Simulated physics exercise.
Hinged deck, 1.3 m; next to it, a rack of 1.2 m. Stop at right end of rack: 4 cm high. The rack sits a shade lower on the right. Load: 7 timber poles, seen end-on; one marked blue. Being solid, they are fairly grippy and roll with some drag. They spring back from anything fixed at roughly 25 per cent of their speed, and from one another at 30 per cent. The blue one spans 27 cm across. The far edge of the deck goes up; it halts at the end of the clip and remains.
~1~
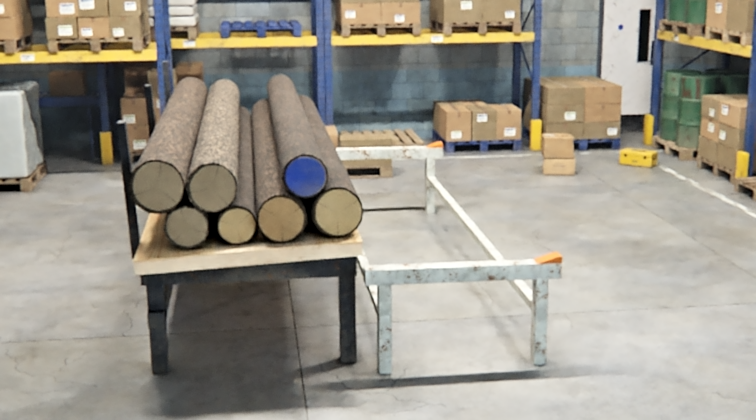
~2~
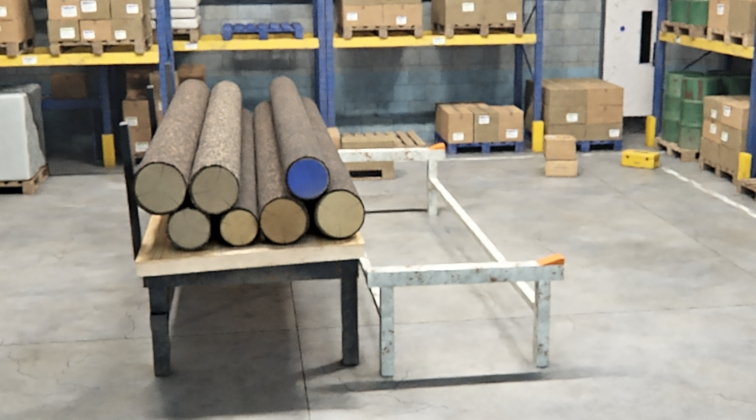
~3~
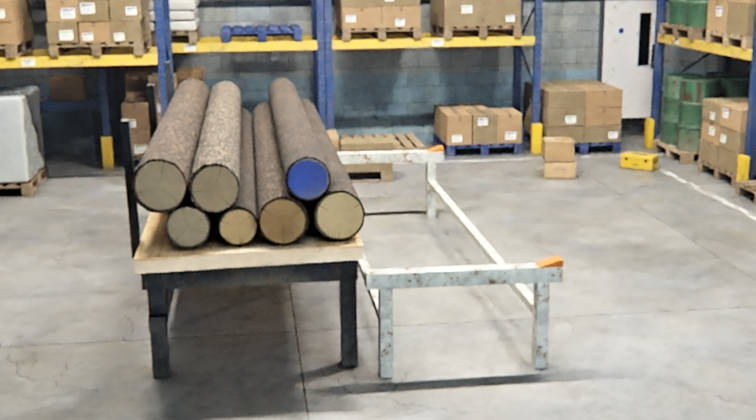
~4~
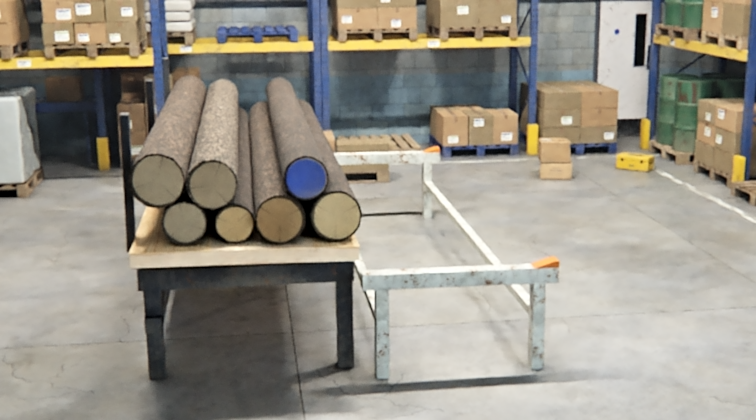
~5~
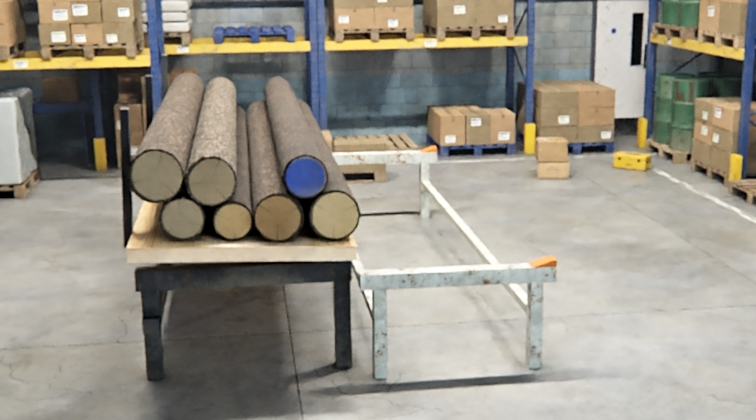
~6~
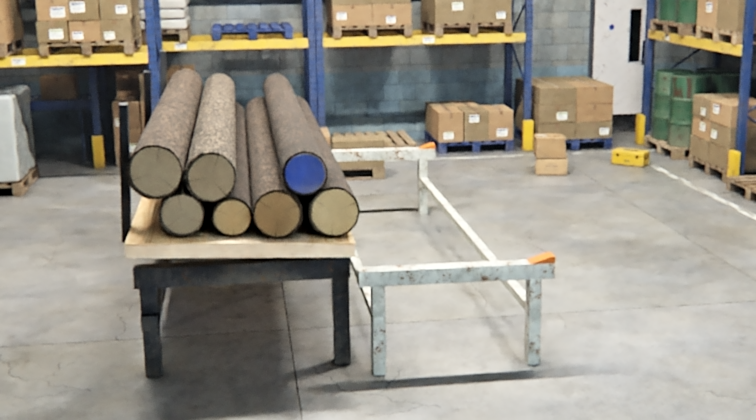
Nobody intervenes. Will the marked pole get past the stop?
It will remain on the rack.
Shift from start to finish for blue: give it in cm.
The blue one shifted 80.
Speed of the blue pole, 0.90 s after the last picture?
The speed is close to 0.2 m/s.
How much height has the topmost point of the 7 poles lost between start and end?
About 0 cm lower.
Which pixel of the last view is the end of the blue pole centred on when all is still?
It comes to rest around (402, 249).
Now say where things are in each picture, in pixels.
The first picture shows blue (305, 176); deck tilted 2° back; stop top at (560, 258).
The second picture shows blue (308, 178); deck tilted 2° back.
The third picture shows blue (308, 179); deck tilted 1° back.
The fourth picture shows blue (306, 178); deck tilted 1° to the rack.
The fifth picture shows blue (305, 177); deck tilted 2° to the rack.
The sixth picture shows blue (305, 173); deck tilted 3° to the rack.
Another 0.9 s on from the last picture, blue is up on others, 20 cm from the hinge, rolling right; 0 of 7 over the stop.
Another 2.0 s on from the last picture, blue is up on others, 110 cm from the rack's far end, rolling right; 0 of 7 over the stop.
Another 3.3 s on from the last picture, blue is on the rack, 100 cm from the rack's far end, rolling right; 0 of 7 over the stop.
In the end (4.7 s after the last picture), blue is on the rack, 95 cm from the rack's far end; 0 of 7 over the stop.
